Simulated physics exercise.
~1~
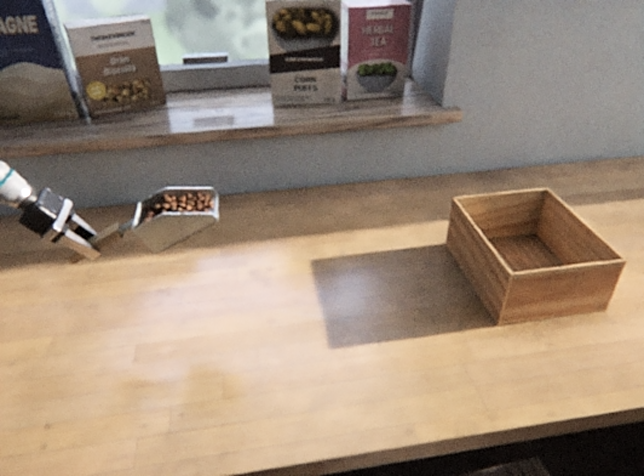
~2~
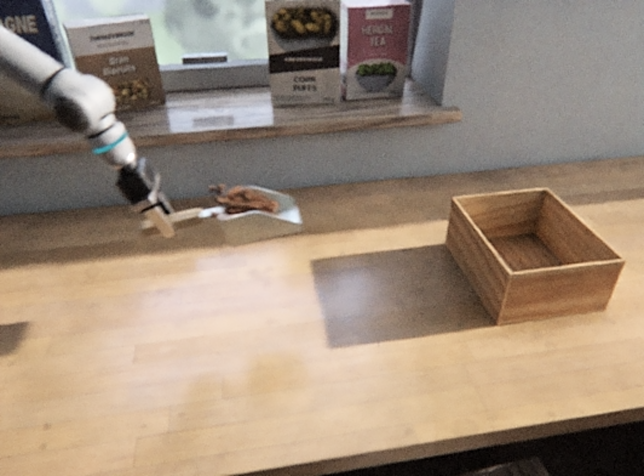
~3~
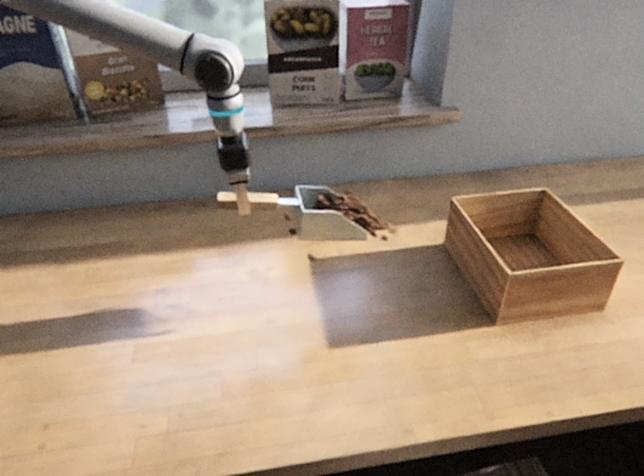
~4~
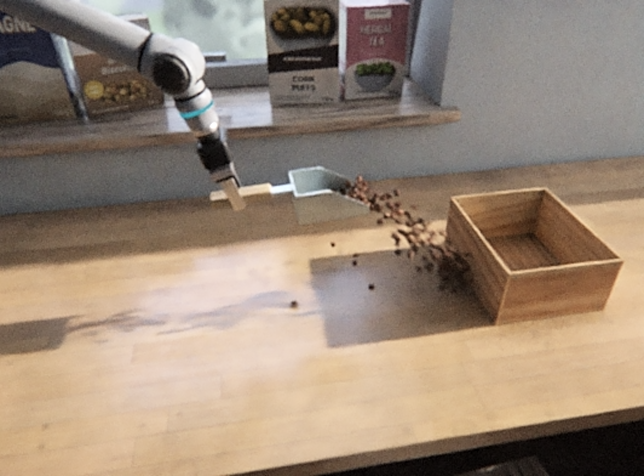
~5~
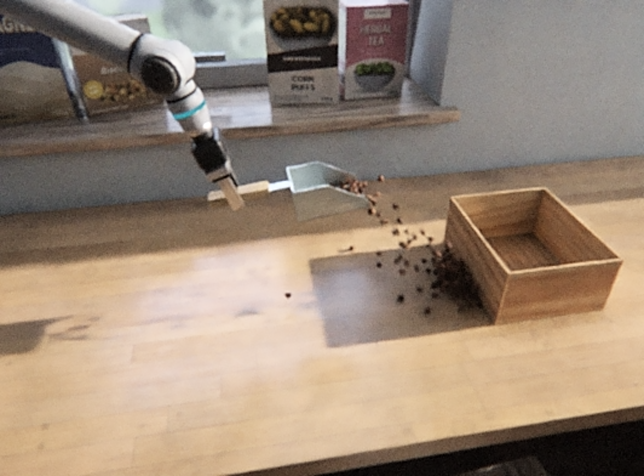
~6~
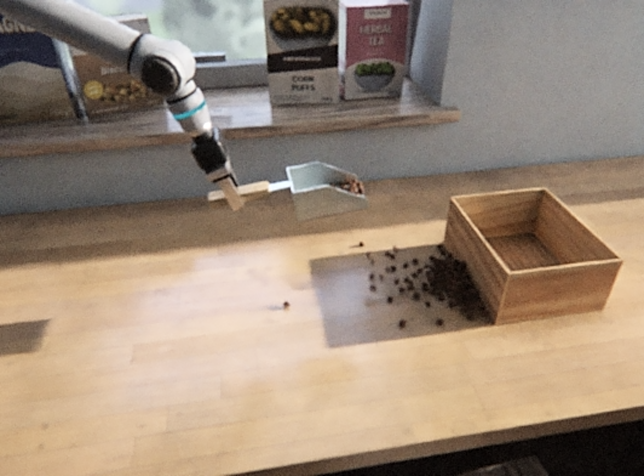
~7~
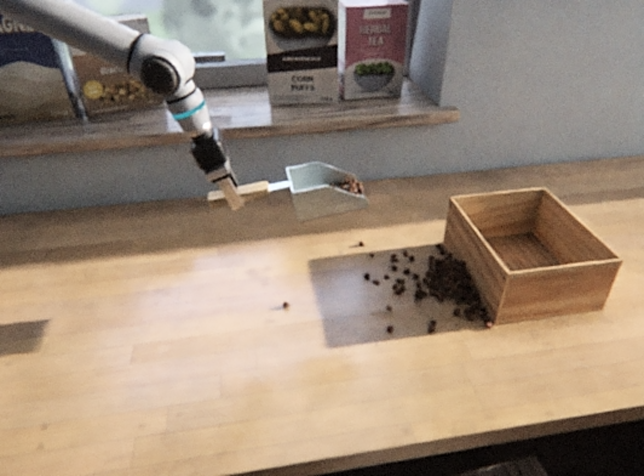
A grey robot arm with a teal band works over a light wooden table, seen from the side and slightly above, with an open wooden box at the right and food packages on a windowsill behind. It grips a pale scoop heaped with brown pellets and carries it quickly to the right. Near the box it slows and draws back slightly, and most of the pellets slide over the open front and fly onward. They land short of the box, piling against its left side and scattering across the table. The arm holds still, with a few pellets left in the scoop.
